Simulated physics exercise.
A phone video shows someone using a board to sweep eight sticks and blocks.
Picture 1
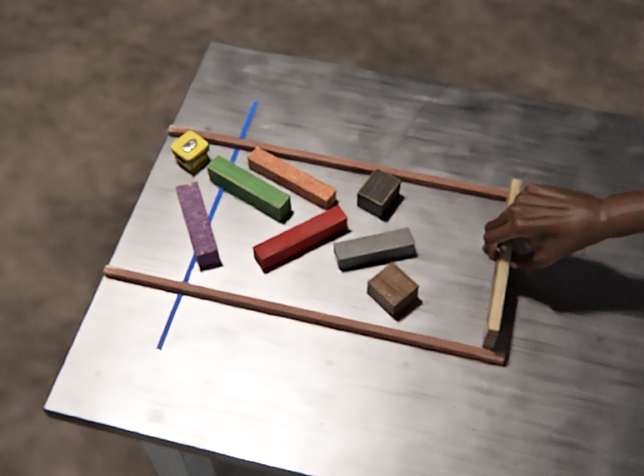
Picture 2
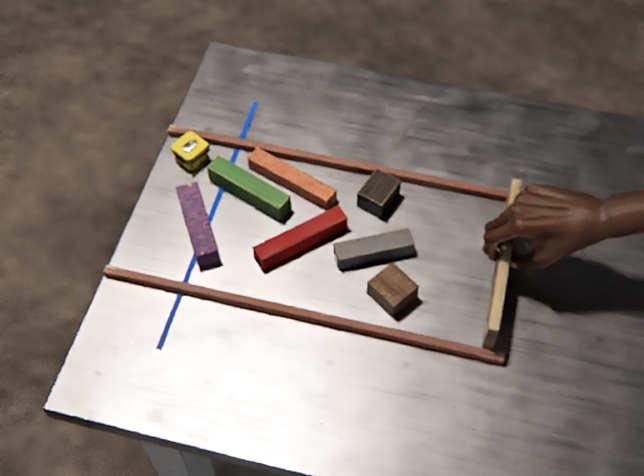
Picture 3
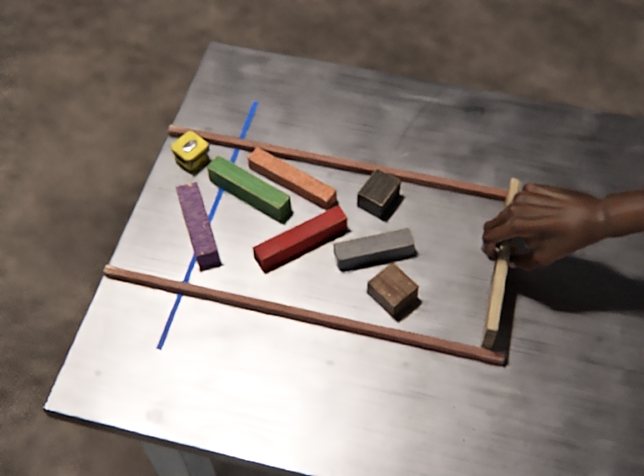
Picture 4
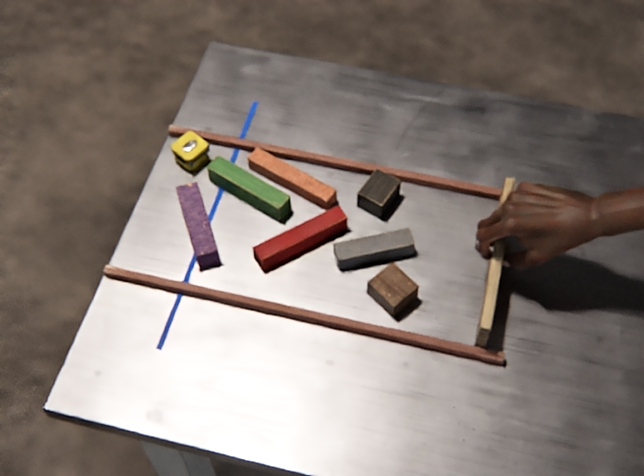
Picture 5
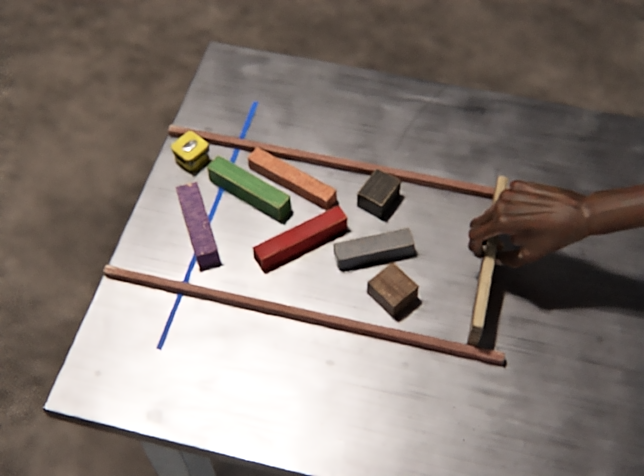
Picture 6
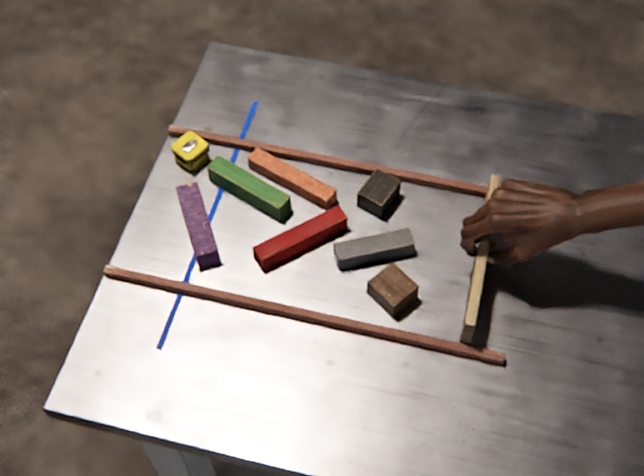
A hand held a wooden board upright at the right end of two rails on a table, then slid it slightly left, while the colourful sticks and blocks between the rails stayed still.
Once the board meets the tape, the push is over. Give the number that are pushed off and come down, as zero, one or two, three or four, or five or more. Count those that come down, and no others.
One or two come down.
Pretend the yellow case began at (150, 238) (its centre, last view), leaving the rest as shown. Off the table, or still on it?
Lab note: Started there, it ends up below.
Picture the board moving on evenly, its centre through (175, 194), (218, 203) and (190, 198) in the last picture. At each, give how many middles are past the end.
Per position: 5 / 1 / 4.
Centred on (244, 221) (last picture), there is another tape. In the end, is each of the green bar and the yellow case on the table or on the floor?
As for the green bar, it is retained; as for the yellow case, it is not retained.
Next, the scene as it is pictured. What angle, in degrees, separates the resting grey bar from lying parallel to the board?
The angle comes out near 40 degrees.
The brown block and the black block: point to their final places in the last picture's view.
Result: One about (174, 254), other about (214, 164).
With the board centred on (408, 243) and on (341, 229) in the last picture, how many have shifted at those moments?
First position 2; second position 5.
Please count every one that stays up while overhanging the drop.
4, I think.
Soon after, none off yet; yellow case at rest near (191, 152); purple bar at rest near (198, 224); green bar at rest near (249, 188).
In the end, the number that fall off is one or two; gone, yellow case.
